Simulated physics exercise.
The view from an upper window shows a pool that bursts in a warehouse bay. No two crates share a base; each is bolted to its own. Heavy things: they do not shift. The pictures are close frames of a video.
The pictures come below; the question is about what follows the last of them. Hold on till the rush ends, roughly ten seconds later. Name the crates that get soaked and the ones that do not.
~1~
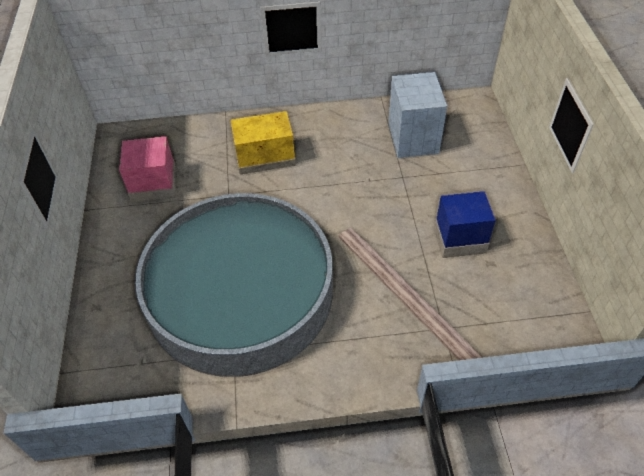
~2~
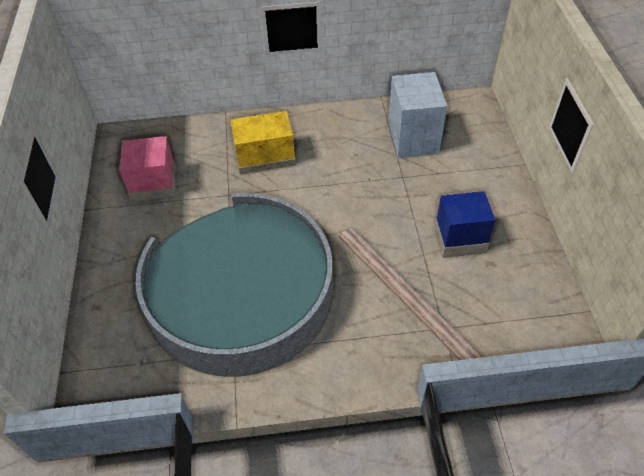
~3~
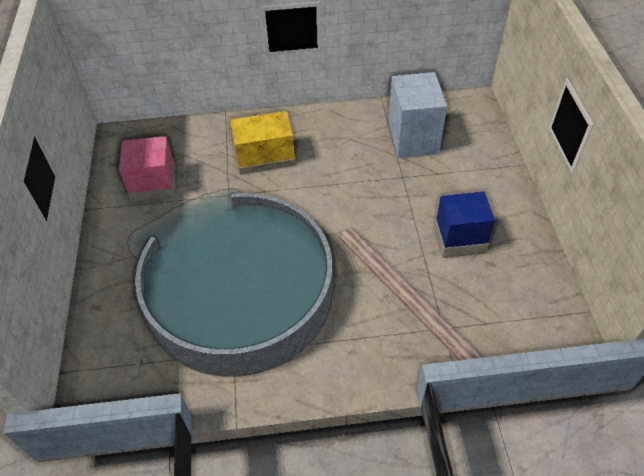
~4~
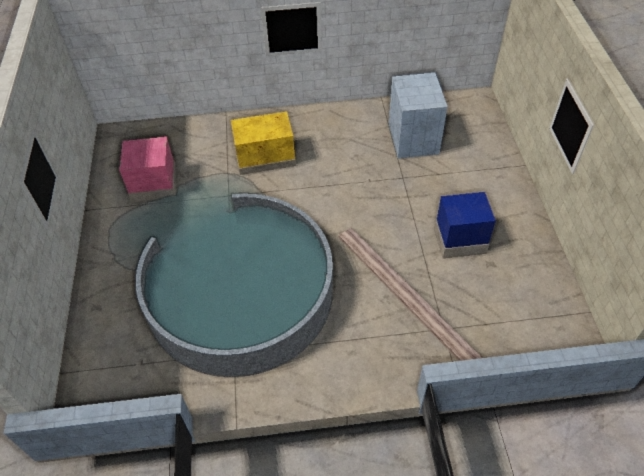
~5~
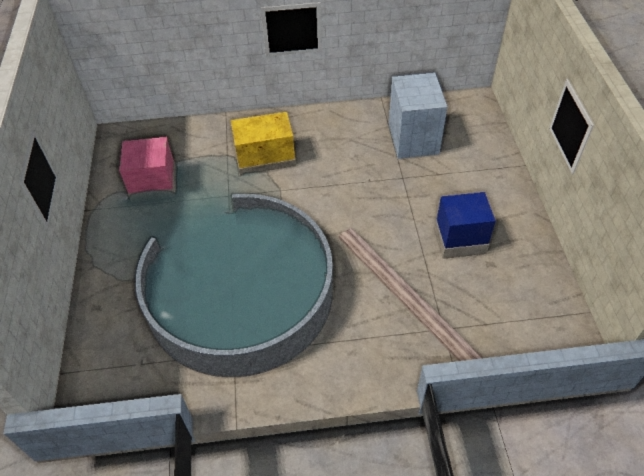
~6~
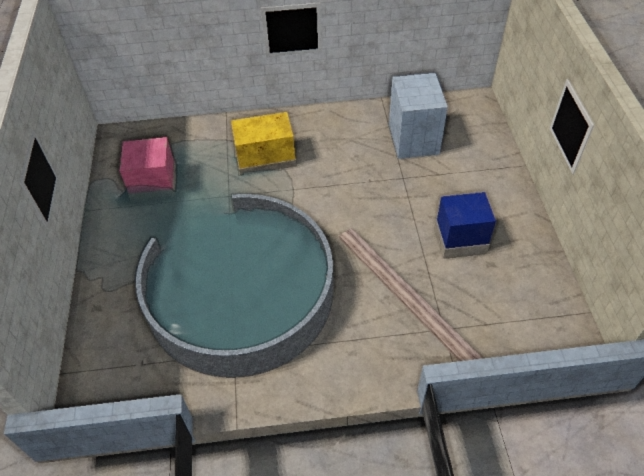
The pink crate gets soaked; the yellow crate gets soaked; the blue crate does not get soaked.
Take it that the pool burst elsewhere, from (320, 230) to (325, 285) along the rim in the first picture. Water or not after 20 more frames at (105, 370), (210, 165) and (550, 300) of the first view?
Those three places would be still unsoaked, still unsoaked and soaking, in that order.
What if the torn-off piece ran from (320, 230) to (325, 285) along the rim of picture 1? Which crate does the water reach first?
The blue one.
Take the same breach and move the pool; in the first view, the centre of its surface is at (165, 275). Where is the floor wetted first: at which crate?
It is the one in pink.
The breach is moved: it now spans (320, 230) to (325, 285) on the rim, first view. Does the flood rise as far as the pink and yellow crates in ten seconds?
Within ten seconds the pink crate stays untouched and the yellow crate stays untouched.
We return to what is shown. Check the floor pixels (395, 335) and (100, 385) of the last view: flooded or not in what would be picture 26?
Going by the order given, the first is still bare and the second inundated.
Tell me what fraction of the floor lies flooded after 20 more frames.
Around 45 percent, give or take.
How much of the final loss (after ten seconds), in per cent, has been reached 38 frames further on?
Roughly 25 percent.
A moment on, water covers 20 % of the floor; the pink crate water round its plinth, the yellow crate water round its plinth, the blue crate not reached.
Next, water covers 30 % of the floor; the pink crate water round its plinth, the yellow crate water round its plinth, the blue crate not reached.
Then, water covers 45 % of the floor; the pink crate water round its plinth, the yellow crate water round its plinth, the blue crate not reached.
Later, water covers 75 % of the floor; the pink crate water round its plinth, the yellow crate water round its plinth, the blue crate water round its plinth.
In the end, water covers 95 % of the floor; the pink crate was topped, the yellow crate was topped, the blue crate stayed above the water.
